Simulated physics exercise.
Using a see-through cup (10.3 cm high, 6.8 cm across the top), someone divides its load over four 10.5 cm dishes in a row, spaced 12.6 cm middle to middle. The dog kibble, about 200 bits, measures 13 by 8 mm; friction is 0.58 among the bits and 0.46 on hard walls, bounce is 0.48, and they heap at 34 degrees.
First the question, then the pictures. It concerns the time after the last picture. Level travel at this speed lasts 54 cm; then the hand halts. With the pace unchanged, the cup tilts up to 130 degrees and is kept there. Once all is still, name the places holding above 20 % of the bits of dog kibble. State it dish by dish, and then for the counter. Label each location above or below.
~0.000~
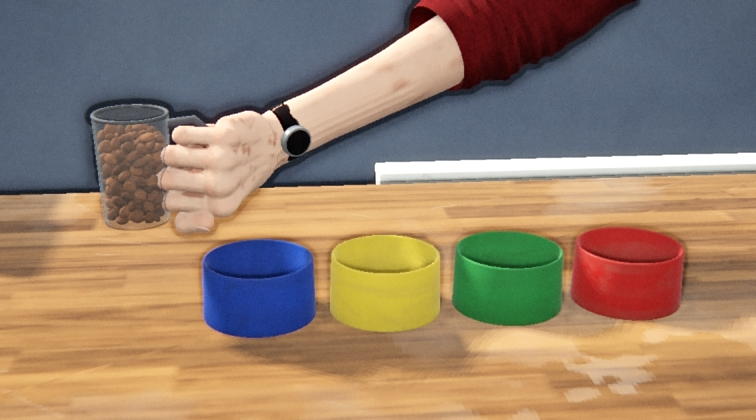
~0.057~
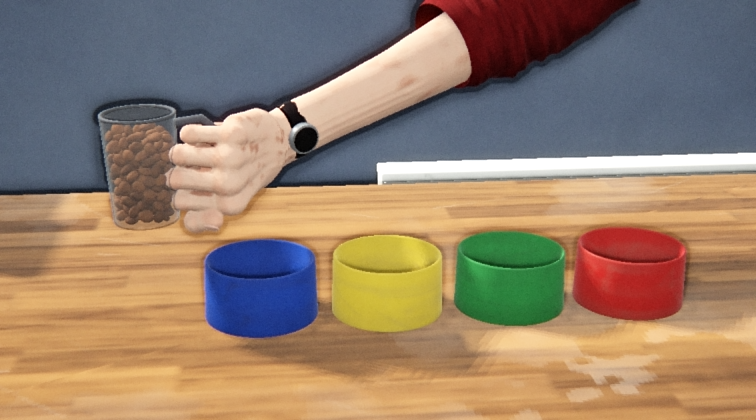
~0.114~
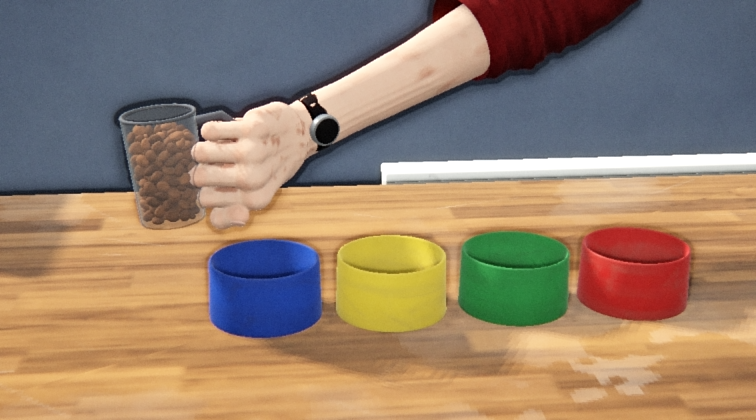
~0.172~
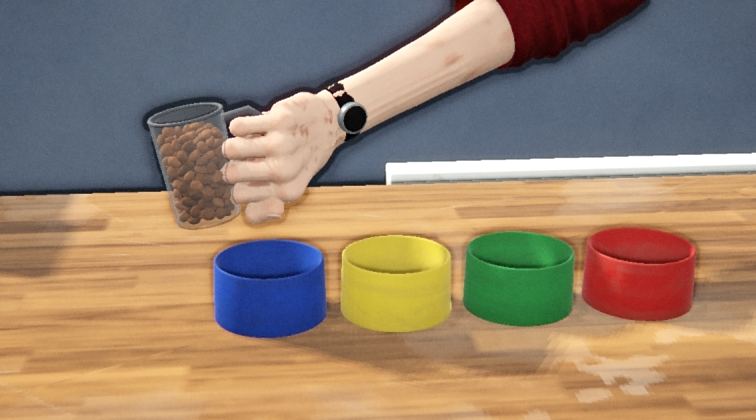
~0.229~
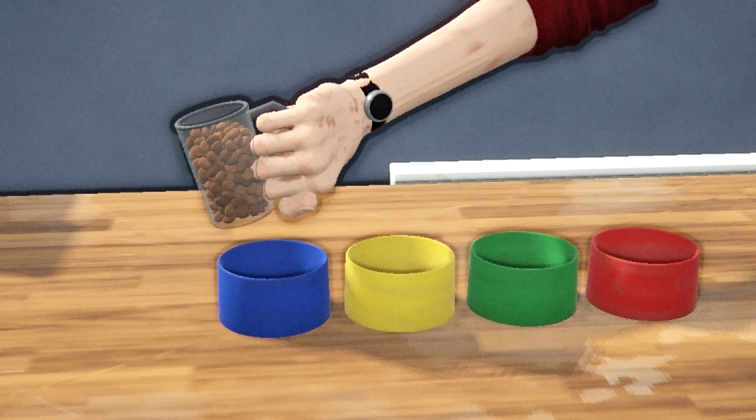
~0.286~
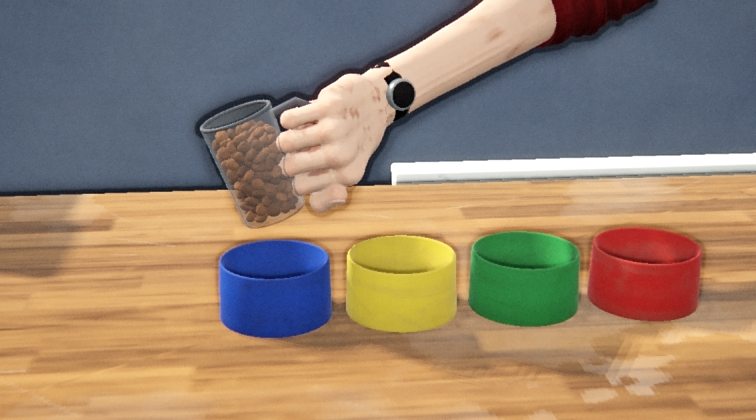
Labels - red: Above, blue: Below, green: Below, yellow: Below, counter: Below.
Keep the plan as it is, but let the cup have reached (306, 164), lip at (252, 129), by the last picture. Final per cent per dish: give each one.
Red: 100 / blue: 0 / green: 0 / yellow: 0.
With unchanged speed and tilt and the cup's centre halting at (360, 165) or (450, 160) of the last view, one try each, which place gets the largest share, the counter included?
First try: Blue; second try: Yellow.
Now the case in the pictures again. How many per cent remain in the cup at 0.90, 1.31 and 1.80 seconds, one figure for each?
100, 95, 5.
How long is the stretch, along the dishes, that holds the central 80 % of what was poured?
Spread: Around 6 cm.
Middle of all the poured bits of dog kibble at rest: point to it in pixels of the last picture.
I'd put it at about (634, 279).
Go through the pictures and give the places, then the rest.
In the first frame, cup at (134, 168), tilt 0 degrees, lip at (92, 115), moved 0.0 cm; middle of the pieces at (134, 174); blue dish at (258, 259); yellow dish at (386, 255); green dish at (509, 250); red dish at (630, 246).
In the second frame, cup at (142, 167), tilt 1 degrees, lip at (100, 116), moved 0.6 cm; middle of the pieces at (143, 173).
In the third frame, cup at (166, 167), tilt 5 degrees, lip at (121, 118), moved 2.4 cm; middle of the pieces at (166, 173).
In the fourth frame, cup at (198, 167), tilt 10 degrees, lip at (149, 121), moved 4.9 cm; middle of the pieces at (199, 172).
In the fifth frame, cup at (228, 166), tilt 14 degrees, lip at (177, 125), moved 7.4 cm; middle of the pieces at (230, 172).
In the sixth frame, cup at (256, 165), tilt 19 degrees, lip at (202, 128), moved 9.8 cm; middle of the pieces at (258, 171); blue dish at (275, 260); yellow dish at (402, 255); green dish at (526, 250); red dish at (647, 246). Its pace works out near 85 degrees a second; the hand travels 43 cm a second.
Then, at 0.90 s, tilt 71 degrees; cup holds 100 %.
After 1.31 s, tilt 106 degrees; cup holds 95 %.
After 1.80 s, tilt 130 degrees; cup holds 5 %, red 95 %.
At rest (2.4 s), red 100 %, blue 0 %, green 0 %, yellow 0 %, counter 0 %.
